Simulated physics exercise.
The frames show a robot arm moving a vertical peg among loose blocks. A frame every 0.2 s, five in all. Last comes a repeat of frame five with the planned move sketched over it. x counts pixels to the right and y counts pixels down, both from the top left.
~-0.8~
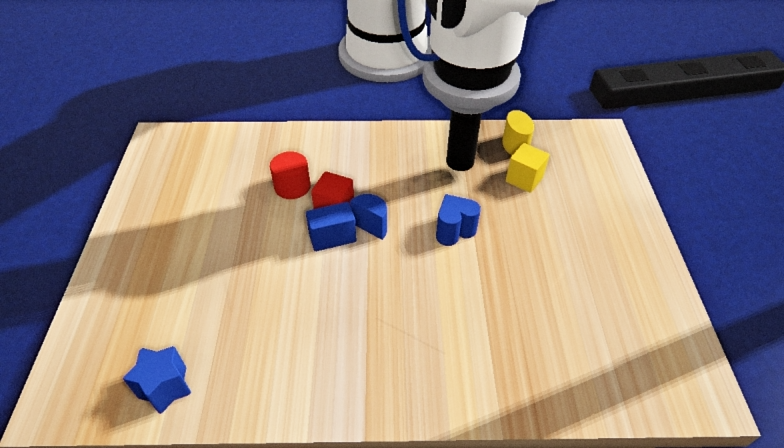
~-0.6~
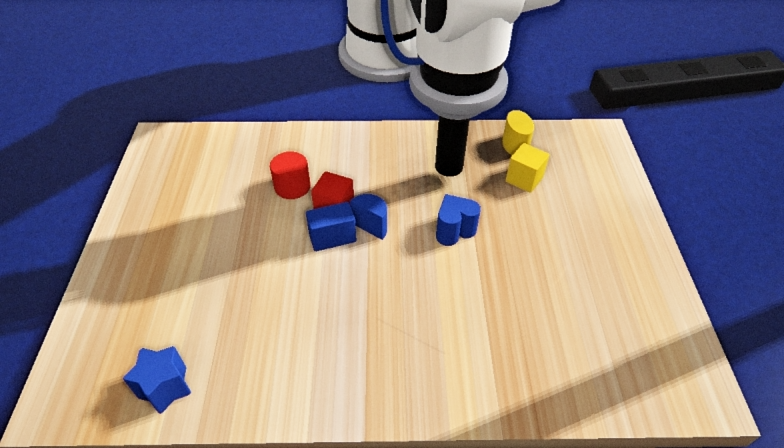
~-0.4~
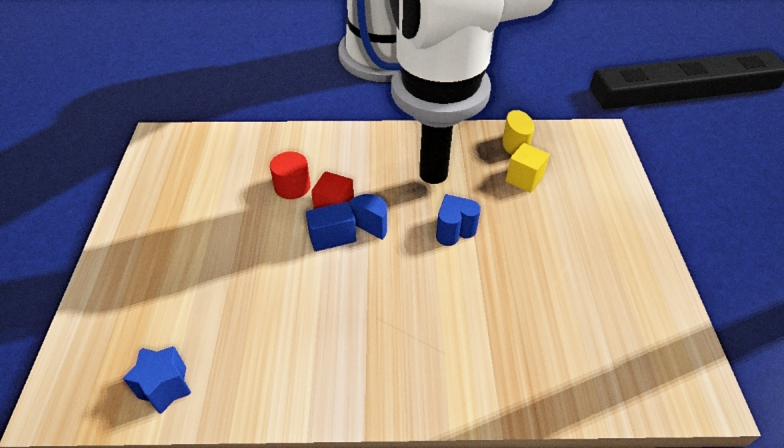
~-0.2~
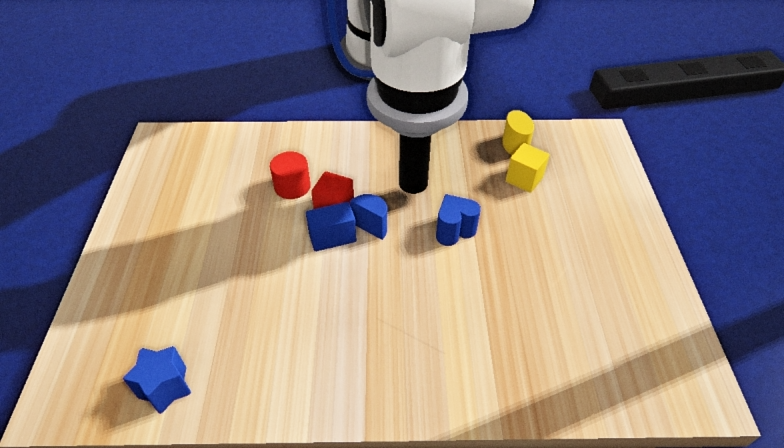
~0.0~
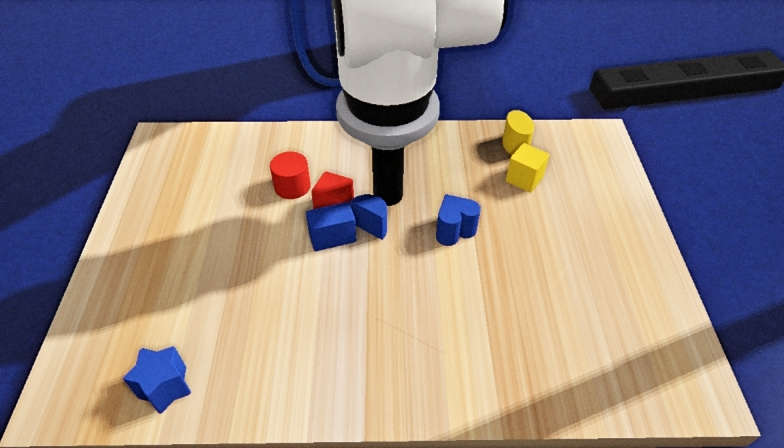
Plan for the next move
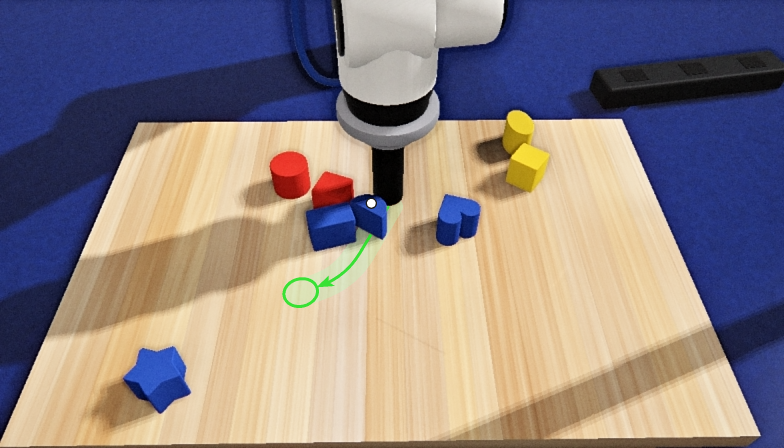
Robot arm moving a black vertical peg leftward and slightly nearer across a wooden board, approaching clustered red and blue blocks.
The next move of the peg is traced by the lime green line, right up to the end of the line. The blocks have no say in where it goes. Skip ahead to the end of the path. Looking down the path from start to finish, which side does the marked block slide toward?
Sideways shift: Right.
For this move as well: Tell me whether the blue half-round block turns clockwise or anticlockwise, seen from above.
Looking down on the board, it turns clockwise.
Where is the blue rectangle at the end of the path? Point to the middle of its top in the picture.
Its top centre is at about (299, 228).
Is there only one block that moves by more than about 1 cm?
No, that is not what happens.
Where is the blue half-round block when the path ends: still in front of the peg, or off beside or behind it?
My answer is that the blue half-round block is still ahead.
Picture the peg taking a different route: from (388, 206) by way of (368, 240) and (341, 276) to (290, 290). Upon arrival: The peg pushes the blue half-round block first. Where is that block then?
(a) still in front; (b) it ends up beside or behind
a (still in front)
Path on the board, from (388, 206) by way of (369, 238) and (345, 271) to (301, 292); the dot is on the blue half-round block.
The first path, step by step. One third of the way, peg at (368, 228); blue rectangle at (310, 222), turned 20° clockwise; blue half-round block at (342, 230), turned 55° clockwise.
Two thirds of the way, peg at (343, 261); blue rectangle at (299, 228), turned 55° clockwise; blue half-round block at (309, 257), turned 95° clockwise.
At the end, peg at (299, 282); blue rectangle at (299, 228), turned 55° clockwise; red four-sided block in place; blue half-round block at (260, 273), turned 115° clockwise.
